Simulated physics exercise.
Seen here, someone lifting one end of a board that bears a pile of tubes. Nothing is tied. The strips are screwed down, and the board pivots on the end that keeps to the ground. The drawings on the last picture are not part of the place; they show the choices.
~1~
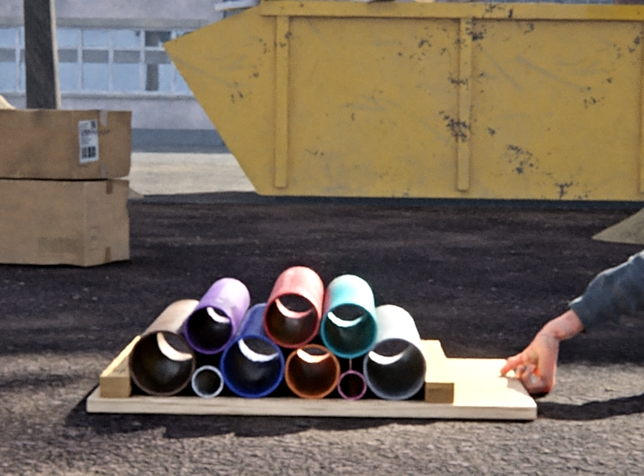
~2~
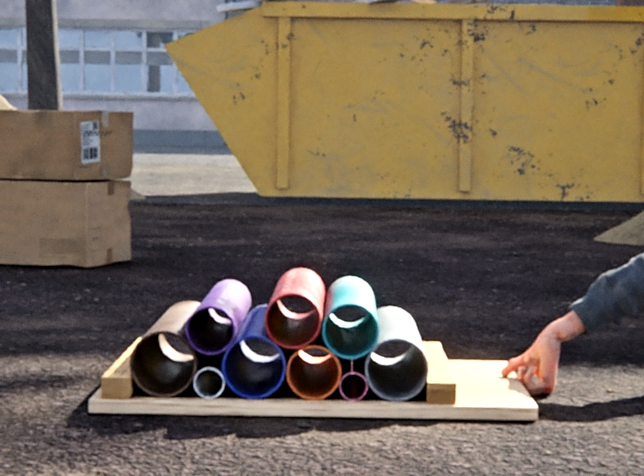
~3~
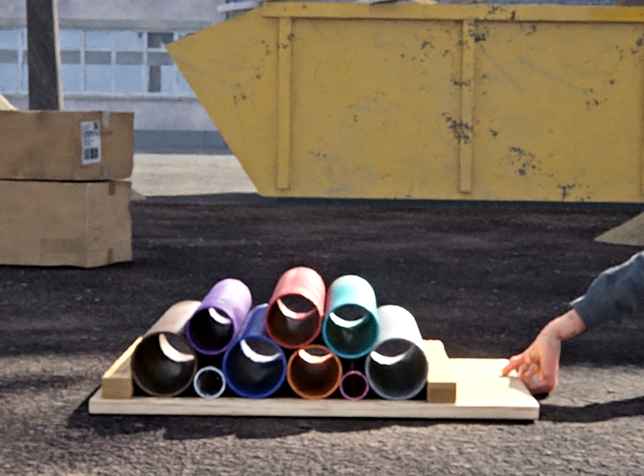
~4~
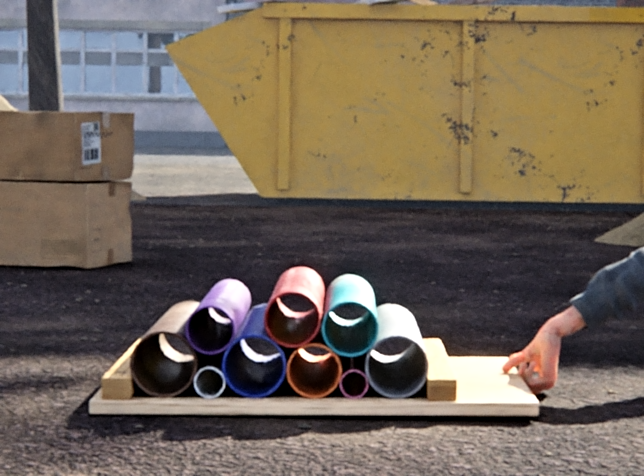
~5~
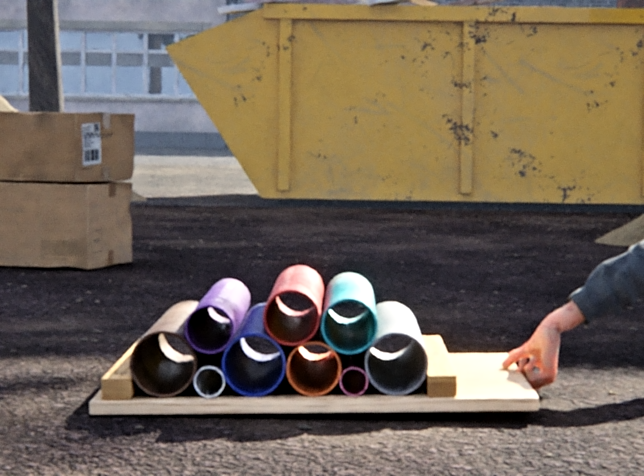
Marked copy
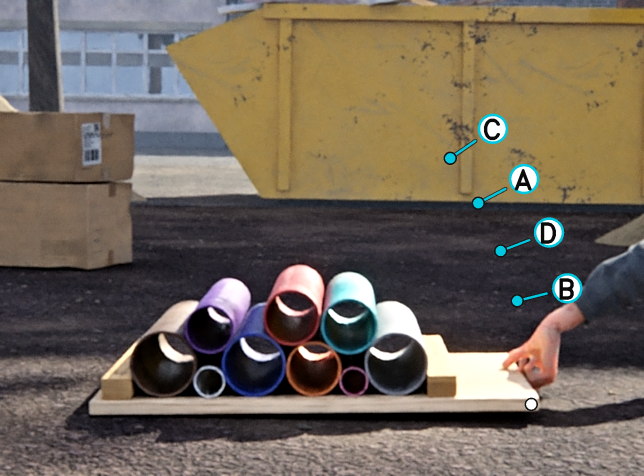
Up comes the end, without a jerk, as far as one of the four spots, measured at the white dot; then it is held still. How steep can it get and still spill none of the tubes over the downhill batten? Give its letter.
At most to C.
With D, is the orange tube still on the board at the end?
Yes.
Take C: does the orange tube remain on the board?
Yes.
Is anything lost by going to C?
At C: No.
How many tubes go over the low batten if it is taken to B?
With B, none.
On the marked copy, A at (478, 203); B at (517, 301); C at (450, 158); D at (501, 251); the white dot at (531, 404).
Taking C. A third of the way, board at 20°.
Two thirds of the way, board at 36°.
When it is over, board at 36°, none over the low batten.
As for the rest, A none over the low batten; B none over the low batten; D none over the low batten.
